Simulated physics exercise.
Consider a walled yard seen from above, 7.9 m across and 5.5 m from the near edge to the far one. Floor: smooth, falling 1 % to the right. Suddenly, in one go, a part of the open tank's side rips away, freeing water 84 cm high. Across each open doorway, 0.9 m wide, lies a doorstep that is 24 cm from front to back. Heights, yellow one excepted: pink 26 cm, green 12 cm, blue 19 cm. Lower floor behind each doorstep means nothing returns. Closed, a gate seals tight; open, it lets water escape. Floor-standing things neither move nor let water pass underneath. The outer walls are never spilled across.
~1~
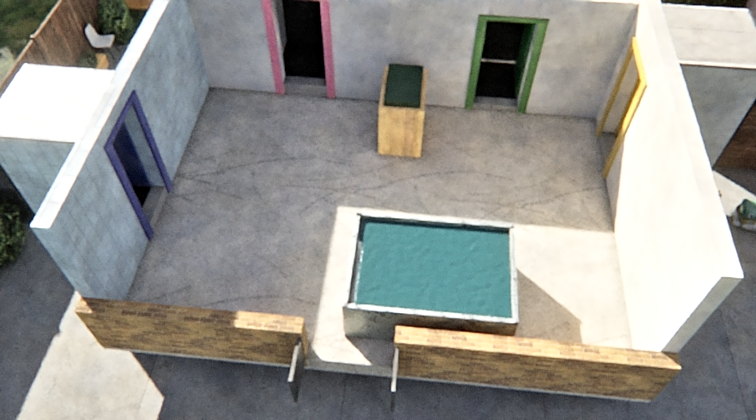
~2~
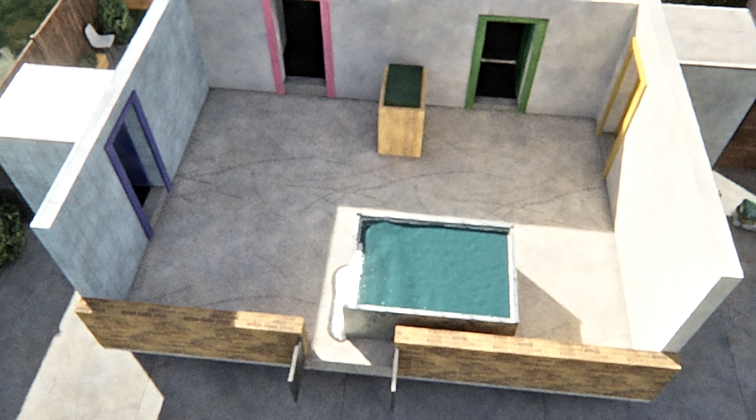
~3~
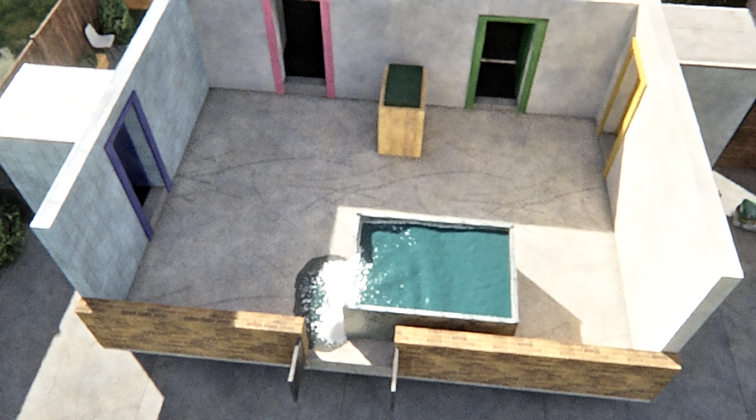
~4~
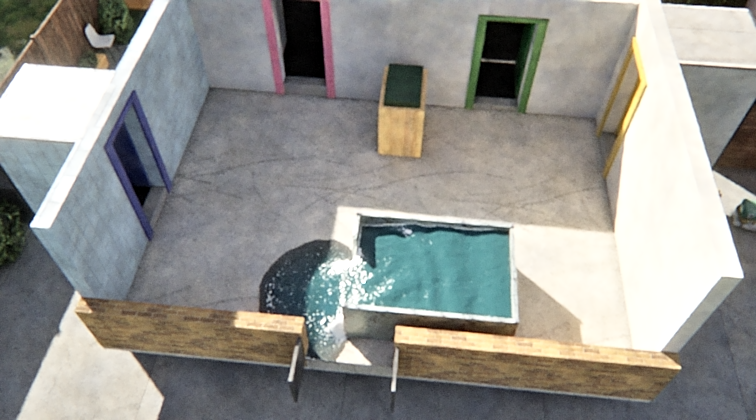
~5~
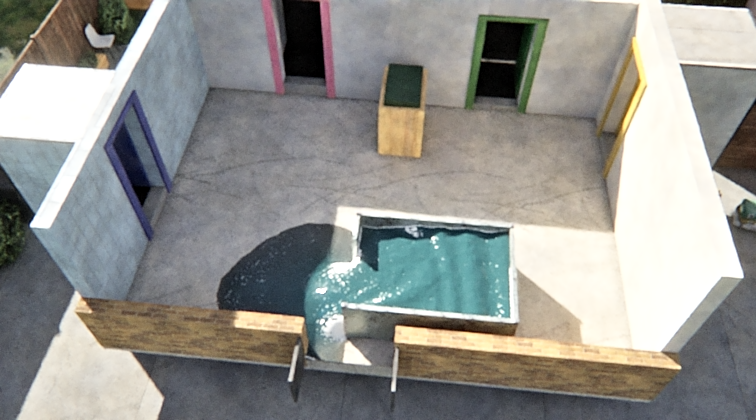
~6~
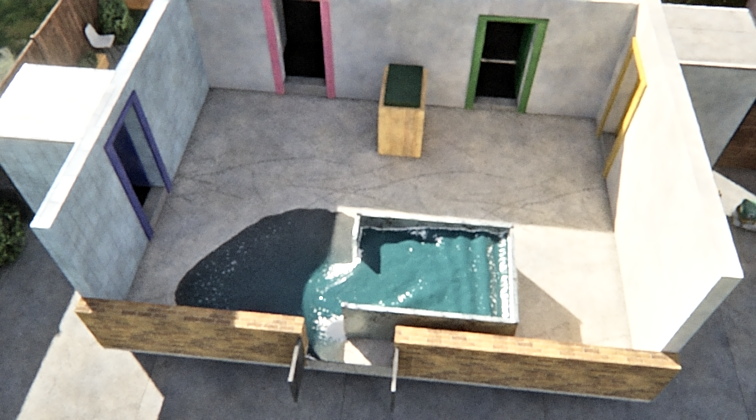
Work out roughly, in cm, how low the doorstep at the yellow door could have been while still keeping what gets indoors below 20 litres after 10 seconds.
No lower than about 8 cm.
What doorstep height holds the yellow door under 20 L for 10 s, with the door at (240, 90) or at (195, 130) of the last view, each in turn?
Minimums: About 27 cm and 11.0 cm.
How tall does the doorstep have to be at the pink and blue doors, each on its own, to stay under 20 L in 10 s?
Roughly 16 cm for the pink door and roughly 20 cm for the blue door.
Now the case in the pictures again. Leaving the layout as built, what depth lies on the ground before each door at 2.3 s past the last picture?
Door by door in centimetres - pink 0, green 0, blue 24, yellow 0.
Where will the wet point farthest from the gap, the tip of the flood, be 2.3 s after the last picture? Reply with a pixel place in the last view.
The tip of the flood lies near (210, 90).
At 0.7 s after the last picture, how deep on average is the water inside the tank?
Averaged depth comes out at about 53 cm.
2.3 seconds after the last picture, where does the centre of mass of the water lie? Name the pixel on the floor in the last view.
I'd put it close to (291, 257).
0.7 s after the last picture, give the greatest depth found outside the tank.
Around 55 centimetres.
Then, 0.7 s after the last picture water covers 25 % of the floor, deepest (55 cm) near (117, 324); it has not reached the yellow door.
Then, 2.3 s after the last picture water covers 35 % of the floor, deepest (36 cm) near (140, 295); it has not reached the yellow door.
Then, 9.3 s after the last picture water covers 85 % of the floor, deepest (16 cm) near (370, 134); 8 cm at the yellow door, 0 litres in over its 17 cm doorstep.
At the yellow door as built, the water peaked near 13 cm, 5.9 s after the last picture.
With a doorstep of 7 cm, 31 litres would have come in within the 10 s; with 9 cm, 13 litres. So under 20 litres takes about 8 cm.
